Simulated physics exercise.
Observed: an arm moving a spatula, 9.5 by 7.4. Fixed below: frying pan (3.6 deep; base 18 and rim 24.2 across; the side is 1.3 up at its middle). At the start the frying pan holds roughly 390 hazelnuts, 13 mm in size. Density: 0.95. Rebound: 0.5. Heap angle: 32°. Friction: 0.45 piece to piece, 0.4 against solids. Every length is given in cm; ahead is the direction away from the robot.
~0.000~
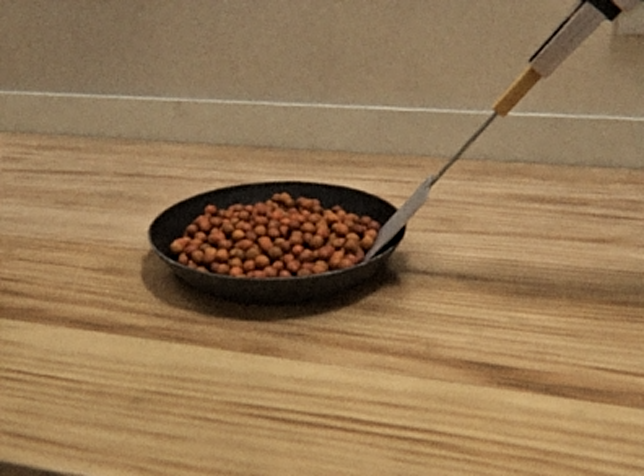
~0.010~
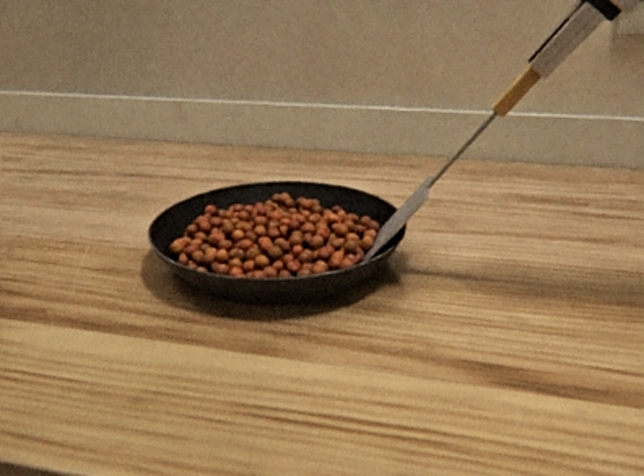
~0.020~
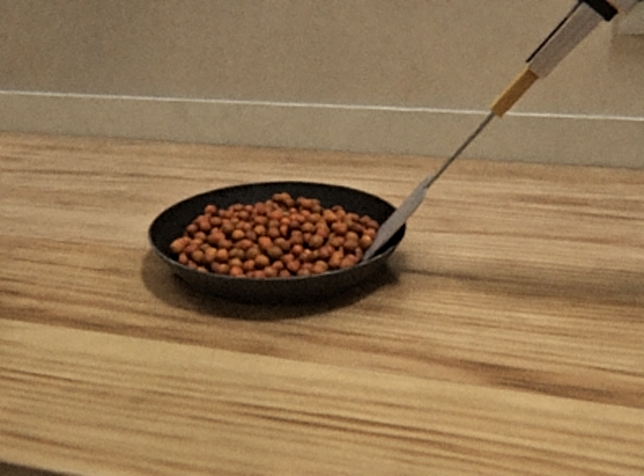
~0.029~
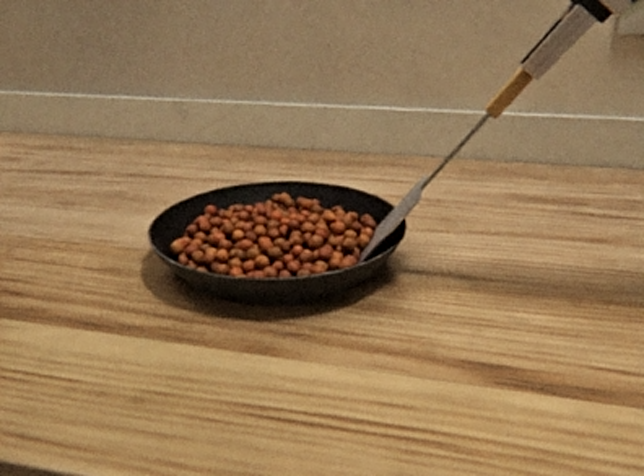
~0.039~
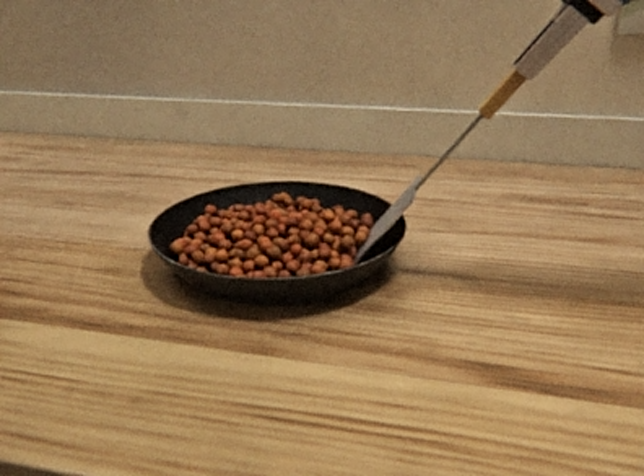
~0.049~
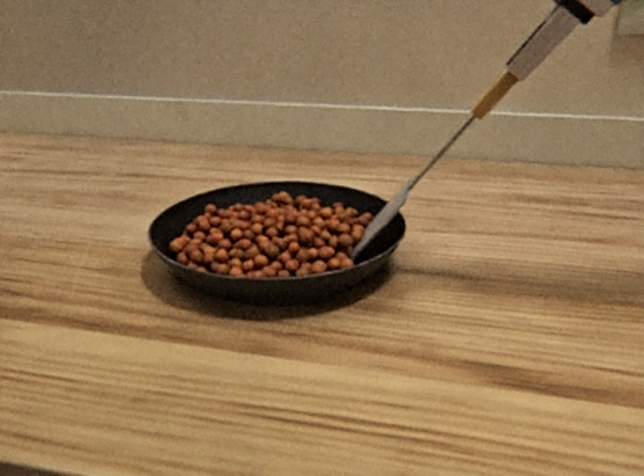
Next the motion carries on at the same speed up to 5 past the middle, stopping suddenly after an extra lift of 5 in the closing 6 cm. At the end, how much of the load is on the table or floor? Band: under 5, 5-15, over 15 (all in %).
5-15 %.
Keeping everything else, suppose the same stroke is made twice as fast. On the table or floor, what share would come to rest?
In that case, around 20 per cent would end on the table or floor.
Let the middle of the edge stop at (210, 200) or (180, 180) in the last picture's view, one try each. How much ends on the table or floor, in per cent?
First try roughly 15 percent, second roughly 30 percent.
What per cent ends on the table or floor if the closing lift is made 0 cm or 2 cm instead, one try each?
It works out to some 0 per cent for the first setting and some 5 per cent for the second.
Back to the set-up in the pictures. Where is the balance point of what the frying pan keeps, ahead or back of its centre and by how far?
Offset: About 3.5 cm, ahead.
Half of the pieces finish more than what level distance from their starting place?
Distance: Around 2 cm.
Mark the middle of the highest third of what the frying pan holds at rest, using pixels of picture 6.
Approximately at pixel (215, 221).
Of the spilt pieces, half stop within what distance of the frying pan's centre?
Estimate: Near 24 cm.
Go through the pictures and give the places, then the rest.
The first picture shows spatula top edge at (429, 186), sloping 53°; upper third of the load around (280, 230), from x 175 to 375, top at y 200; 389 in the frying pan.
The second picture shows spatula top edge at (429, 186), sloping 53°; upper third of the load around (280, 230), from x 175 to 375, top at y 200.
The third picture shows spatula top edge at (427, 186), sloping 53°; upper third of the load around (284, 230), from x 175 to 370, top at y 200.
The fourth picture shows spatula top edge at (423, 187), sloping 53°; upper third of the load around (284, 229), from x 175 to 370, top at y 200.
The fifth picture shows spatula top edge at (417, 188), sloping 53°; upper third of the load around (287, 229), from x 175 to 370, top at y 200.
The sixth picture shows spatula top edge at (410, 188), sloping 53°; upper third of the load around (285, 230), from x 175 to 370, top at y 200; 389 in the frying pan.
By 0.12 s, sloping 53°, highest piece 5 above the table; 389 in the frying pan.
By 0.19 s, sloping 53°, highest piece 8 above the table; 389 in the frying pan.
By 0.43 s, sloping 53°, highest piece 5 above the table; 353 in the frying pan, 32 on the table or floor, 4 on the blade or in flight.
By 1.48 s, sloping 53°, highest piece 5 above the table; 352 in the frying pan, 37 on the table or floor.
Final count, 352 in the frying pan, 37 on the table or floor. That is 10 % on the table or floor.
